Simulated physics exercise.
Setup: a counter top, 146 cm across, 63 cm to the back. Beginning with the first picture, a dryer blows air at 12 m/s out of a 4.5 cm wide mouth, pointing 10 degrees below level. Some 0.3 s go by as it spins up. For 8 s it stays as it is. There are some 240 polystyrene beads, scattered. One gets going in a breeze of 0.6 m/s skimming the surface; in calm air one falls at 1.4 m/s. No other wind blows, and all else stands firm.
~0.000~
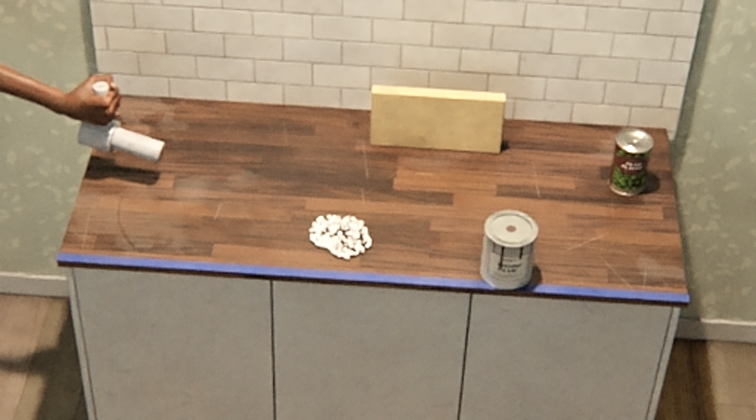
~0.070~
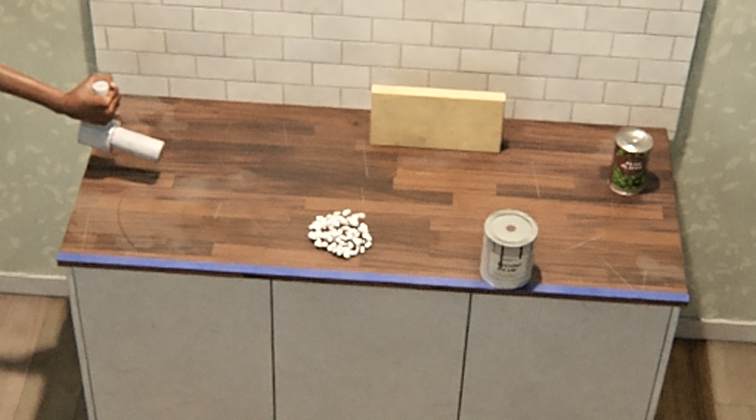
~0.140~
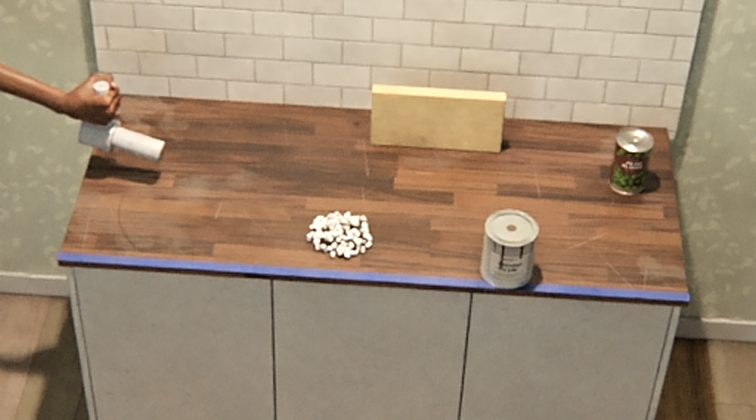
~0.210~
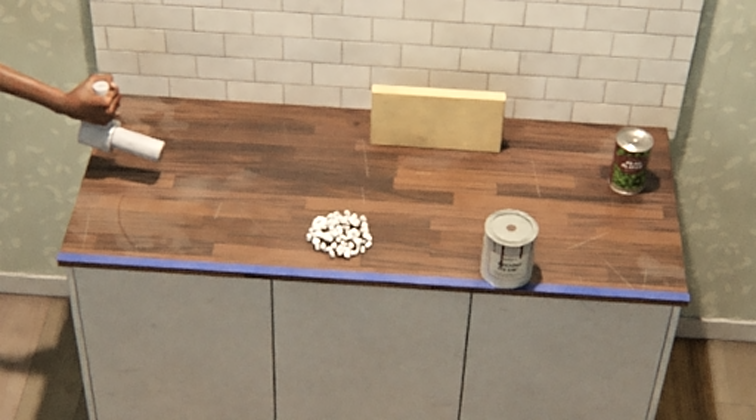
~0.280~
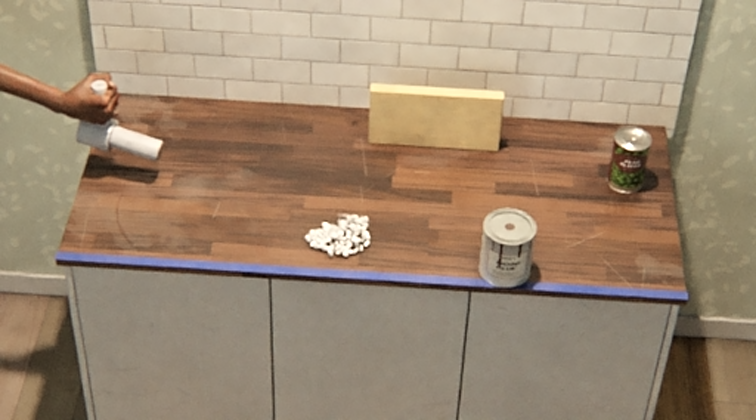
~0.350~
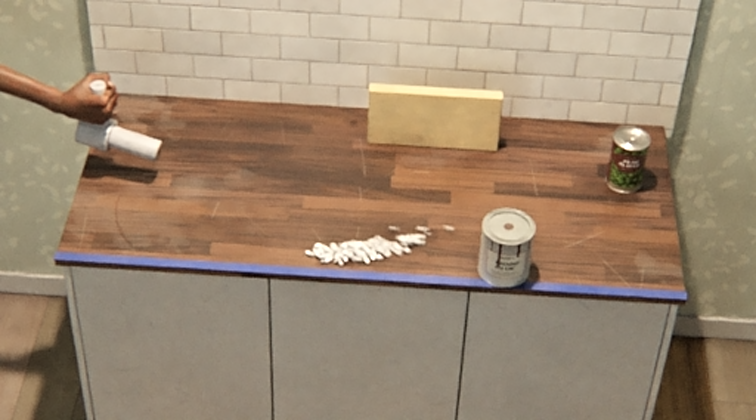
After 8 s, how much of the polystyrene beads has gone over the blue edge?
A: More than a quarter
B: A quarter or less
A.
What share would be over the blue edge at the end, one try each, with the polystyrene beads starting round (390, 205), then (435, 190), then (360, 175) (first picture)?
In that order: 3 %, 0 %, 0 %.
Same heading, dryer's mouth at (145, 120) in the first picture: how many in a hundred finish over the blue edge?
90 %.
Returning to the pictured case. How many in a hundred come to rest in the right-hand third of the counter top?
I'd put it at about 0 percent.
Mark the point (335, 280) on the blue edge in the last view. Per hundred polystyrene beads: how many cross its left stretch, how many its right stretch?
Estimate: Left ~ 1 %; right ~ 100 %.
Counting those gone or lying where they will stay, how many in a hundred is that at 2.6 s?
Estimate: Close to 100 %.
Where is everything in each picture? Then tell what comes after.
The middle of the polystyrene beads is near (340, 237), none has stirred yet and the mouth of the dryer is at (162, 153), in the first picture.
The middle of the polystyrene beads is near (340, 235), none has stirred yet and the blue edge is centred on (371, 281), in the second picture.
The middle of the polystyrene beads is near (340, 235), none has stirred yet, the top of a tin is at (512, 228) and the top of a board is at (439, 92), in the third picture.
The middle of the polystyrene beads is near (340, 235) and none has stirred yet, in the fourth picture.
The middle of the polystyrene beads is near (341, 237), the farthest in sight from the dryer is at (366, 246) and about 25 % have left their places, in the fifth picture.
The middle of the polystyrene beads is near (362, 252), the farthest in sight from the dryer is at (449, 229) and about 90 % have left their places, in the sixth picture.
After 1.6 s, 97 % are over the blue edge; 100 % have settled or left.
After 2.6 s, 97 % are over the blue edge; 100 % have settled or left.
After 4.4 s, 97 % are over the blue edge; 100 % have settled or left.
After 8.0 s, at the end, 97 % are over the blue edge.
